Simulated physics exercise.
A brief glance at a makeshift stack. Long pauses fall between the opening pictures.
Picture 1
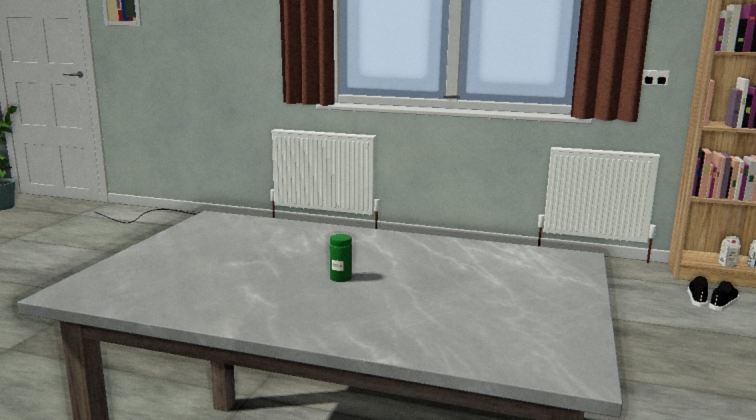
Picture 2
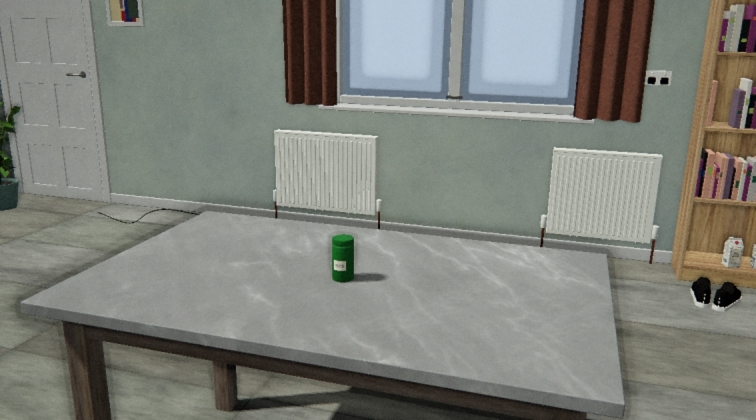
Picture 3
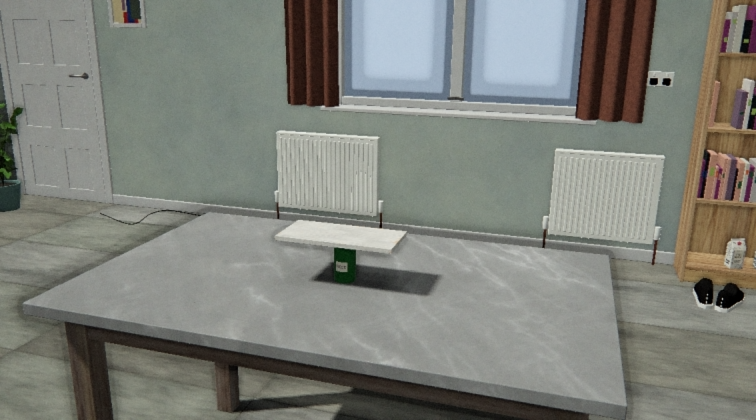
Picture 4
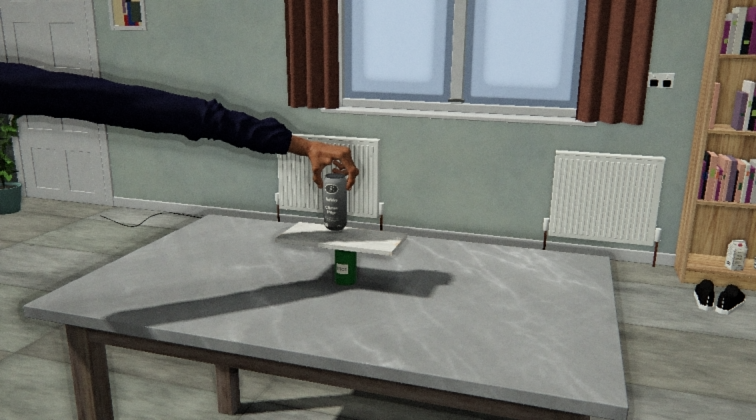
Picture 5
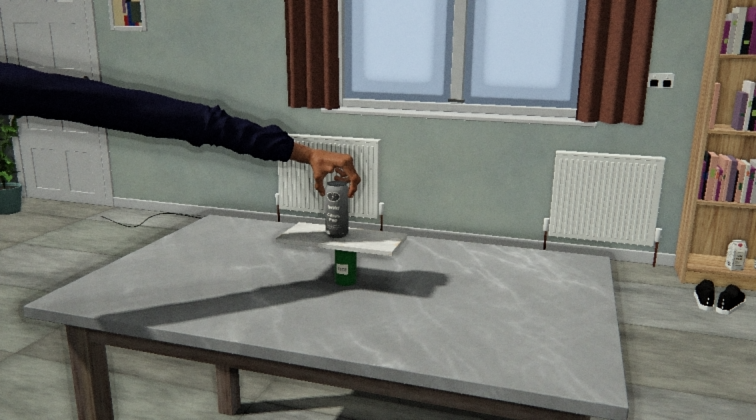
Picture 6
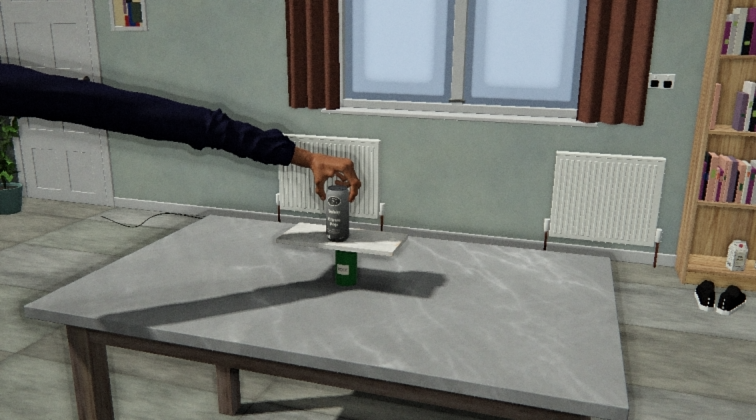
A small green jar stands near the middle of a grey marbled table, seen from slightly above in a pale green room. Behind it are a curtained window, two white radiators, a white door at left and a bookshelf with dark shoes beside it at right. A white board appears atop the jar, then a dark-sleeved arm from the left lowers a grey can onto it, while the view shifts very slightly.
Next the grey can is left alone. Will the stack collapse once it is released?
No, it stays standing.
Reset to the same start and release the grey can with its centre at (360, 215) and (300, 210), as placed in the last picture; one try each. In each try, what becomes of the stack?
It does not fall the first time and falls the second time.
Then, 0.30 s after the last picture, nothing has stirred.
Then, 0.70 s after the last picture, grey can resting near (338, 214).
At rest, all 3 in place. Seen from the same camera at the end, grey can near (338, 214). The stack keeps its balance.
